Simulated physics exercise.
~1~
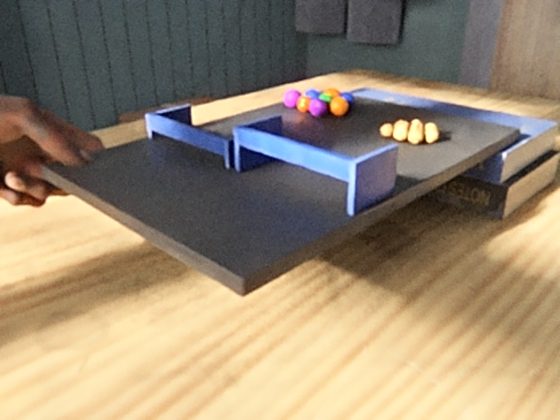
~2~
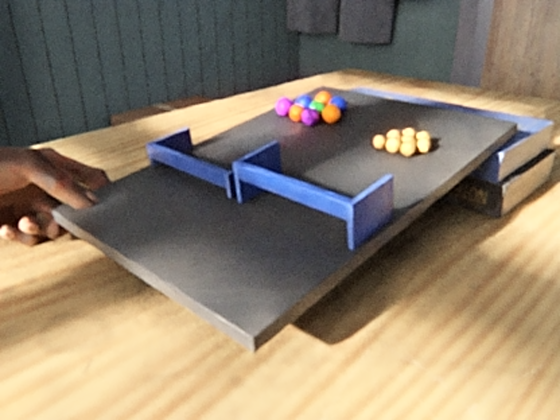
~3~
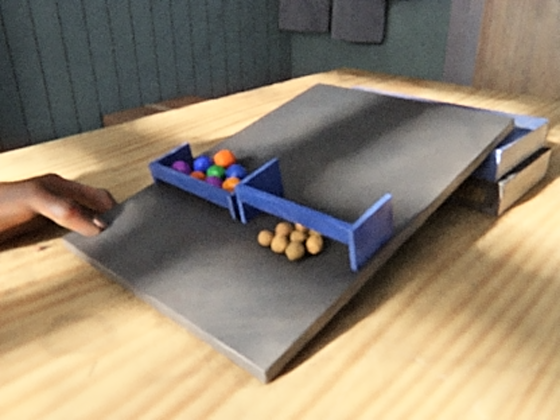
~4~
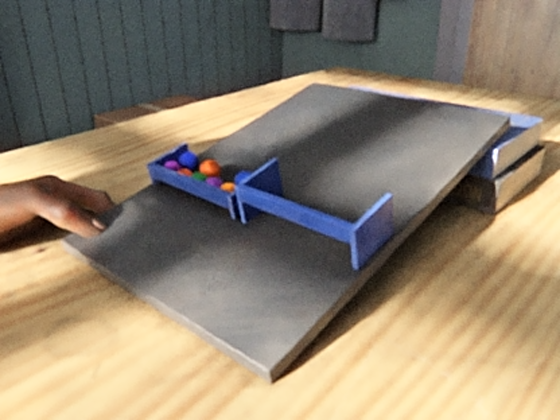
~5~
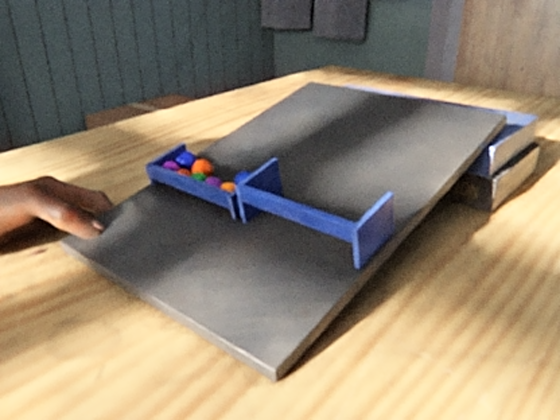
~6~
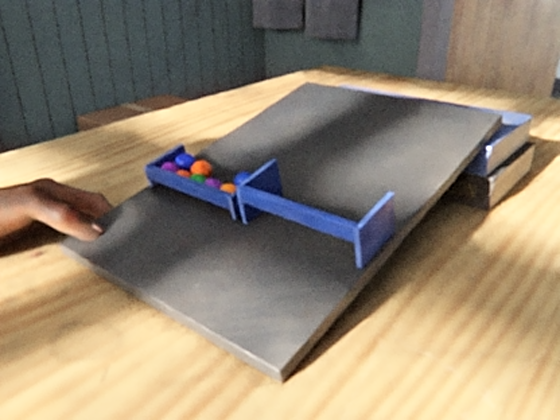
A dark grey board fitted with raised blue barriers lies across a pale wooden table, seen from slightly above as the view drifts a little sideways. A hand at the left holds one end, while the far end rests on books at the right. Multicoloured balls and a smaller group of tan balls sit towards the raised end. The hand lowers its end to the table, and both groups roll down the slope. The tan balls pass beneath the nearer barrier and disappear from view, while the colourful ones stop and stay gathered behind the farther barrier.
